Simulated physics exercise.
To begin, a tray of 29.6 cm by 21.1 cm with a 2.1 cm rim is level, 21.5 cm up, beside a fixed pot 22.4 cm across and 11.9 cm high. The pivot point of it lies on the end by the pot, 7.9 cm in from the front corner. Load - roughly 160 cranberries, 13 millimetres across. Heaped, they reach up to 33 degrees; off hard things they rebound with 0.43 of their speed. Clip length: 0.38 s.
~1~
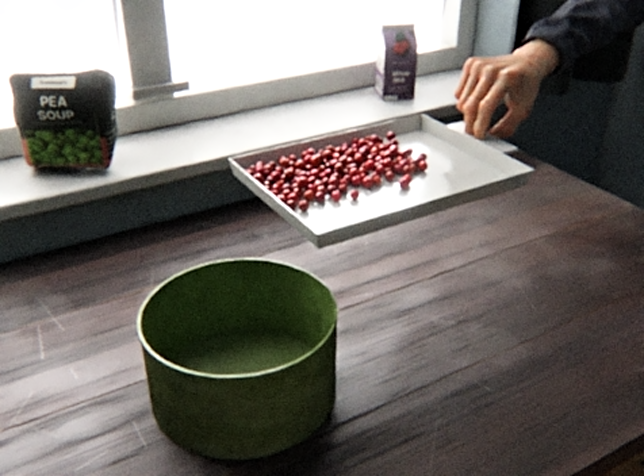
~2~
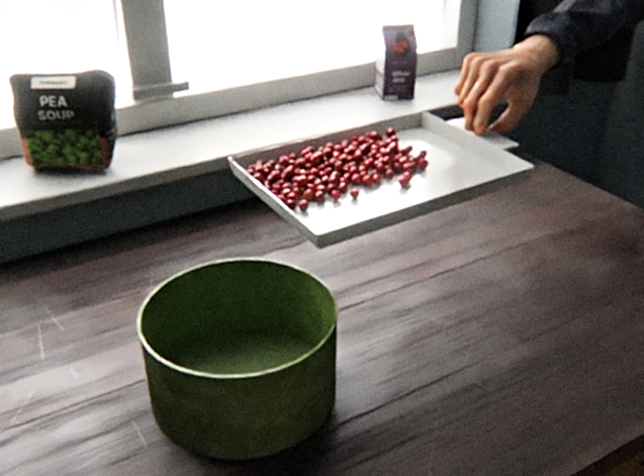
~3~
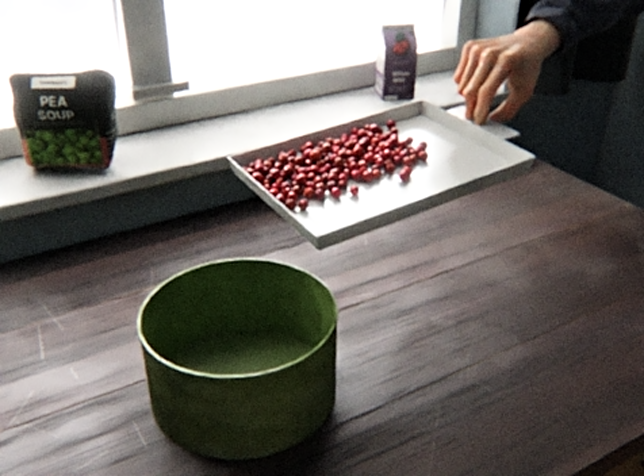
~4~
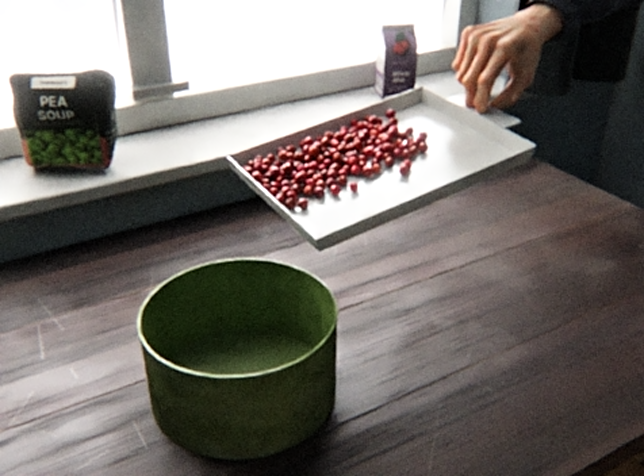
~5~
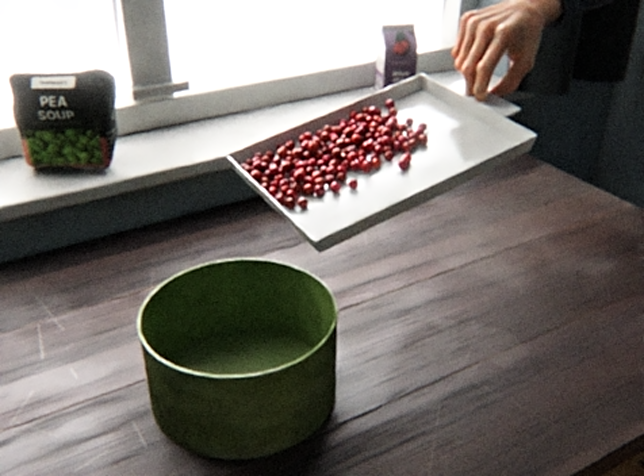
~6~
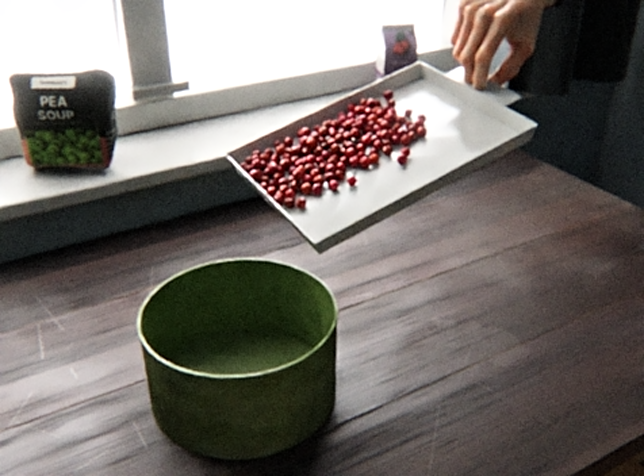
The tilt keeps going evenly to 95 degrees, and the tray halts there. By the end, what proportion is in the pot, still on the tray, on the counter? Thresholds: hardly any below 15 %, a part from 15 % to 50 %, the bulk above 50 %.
My prediction: Pot: That should get more than half. Tray: That should get only a little. Counter: That should get only a little.
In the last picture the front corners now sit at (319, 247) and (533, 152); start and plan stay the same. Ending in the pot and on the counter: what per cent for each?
Split: Pot = 45, counter = 55.
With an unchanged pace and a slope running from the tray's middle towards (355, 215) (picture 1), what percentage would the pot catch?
Roughly 75 percent of them.
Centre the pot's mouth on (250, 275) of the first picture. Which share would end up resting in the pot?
It would come to around 65 percent.
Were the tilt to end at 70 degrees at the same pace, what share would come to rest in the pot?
Pot share: About 5 per cent.
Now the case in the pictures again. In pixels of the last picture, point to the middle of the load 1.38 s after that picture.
Look about (281, 168) in the last view.
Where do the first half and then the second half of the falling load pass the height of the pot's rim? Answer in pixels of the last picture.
Earlier half at about (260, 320), later half at about (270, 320) in pixels.
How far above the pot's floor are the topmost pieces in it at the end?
I'd put it at close to 2.5 centimetres.
Then, 0.83 s after the last picture, tilt 52 degrees; the tray holds 100 %, the pot 0 %.
Then, 1.38 s after the last picture, tilt 77 degrees; the tray holds 100 %, the pot 0 %.
Then, 1.99 s after the last picture, tilt 95 degrees; the tray holds 15 %, the pot 65 %.
In the end, pot 100 %, tray 0 %, counter 0 %.
